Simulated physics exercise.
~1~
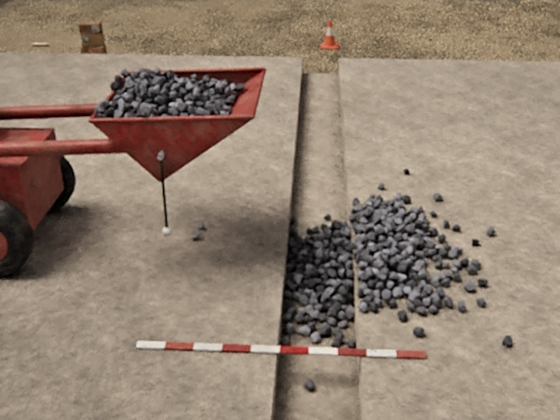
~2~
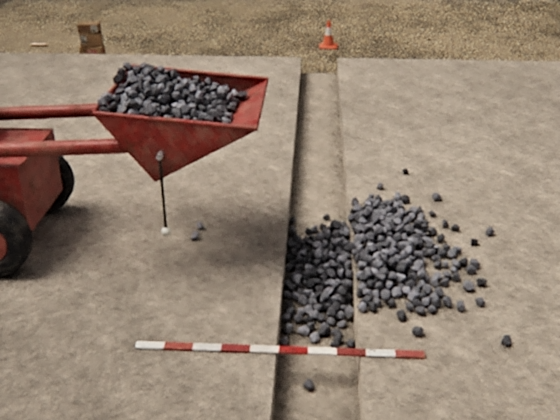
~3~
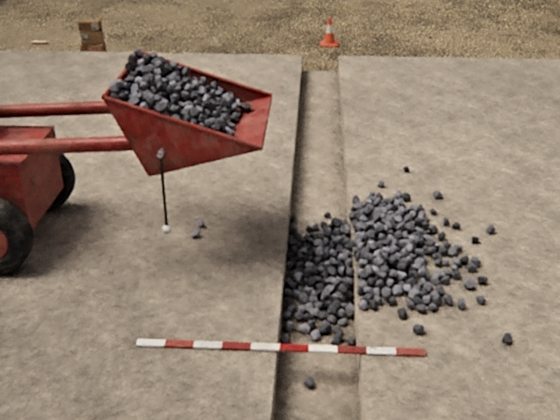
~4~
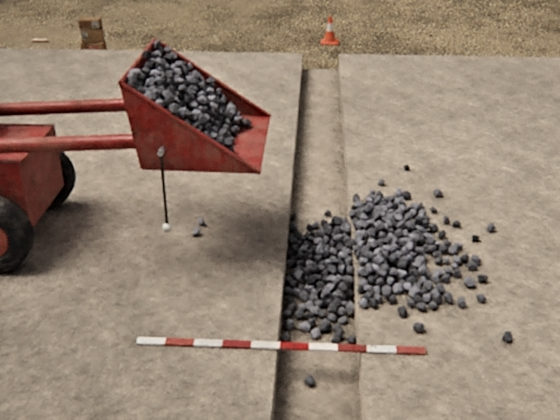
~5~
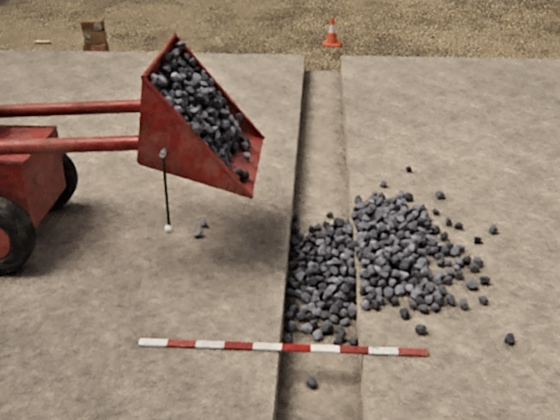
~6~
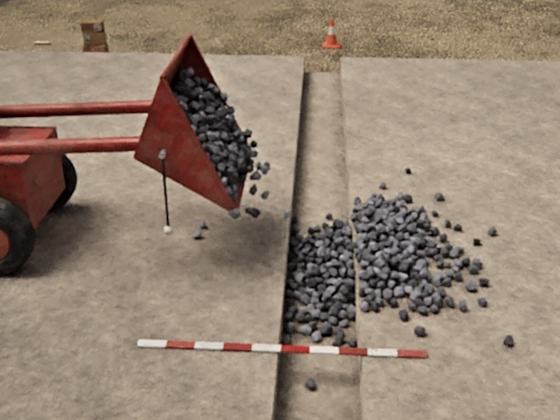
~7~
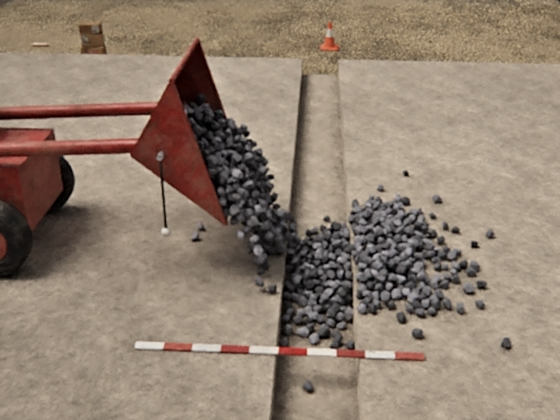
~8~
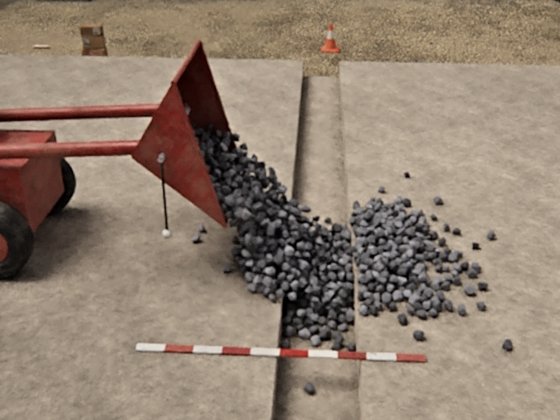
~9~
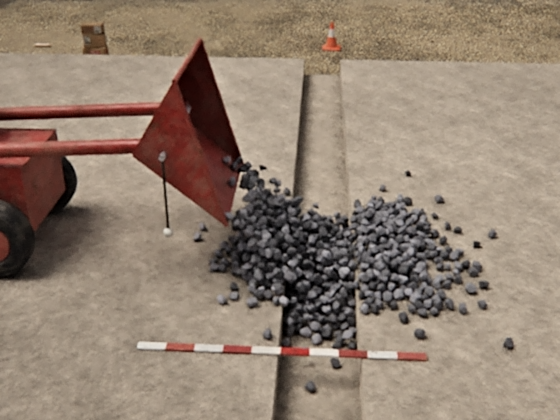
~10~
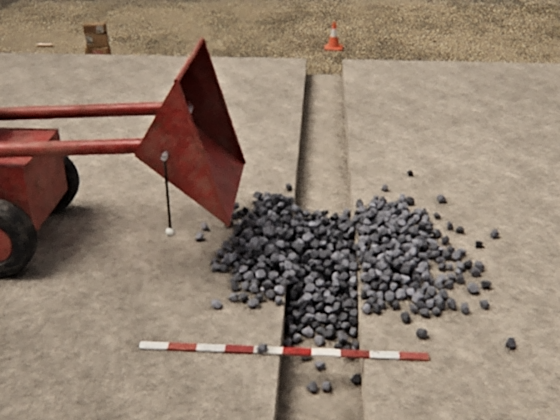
A red loader bucket tips dark stones beside and into a trench, joining the earlier heap.
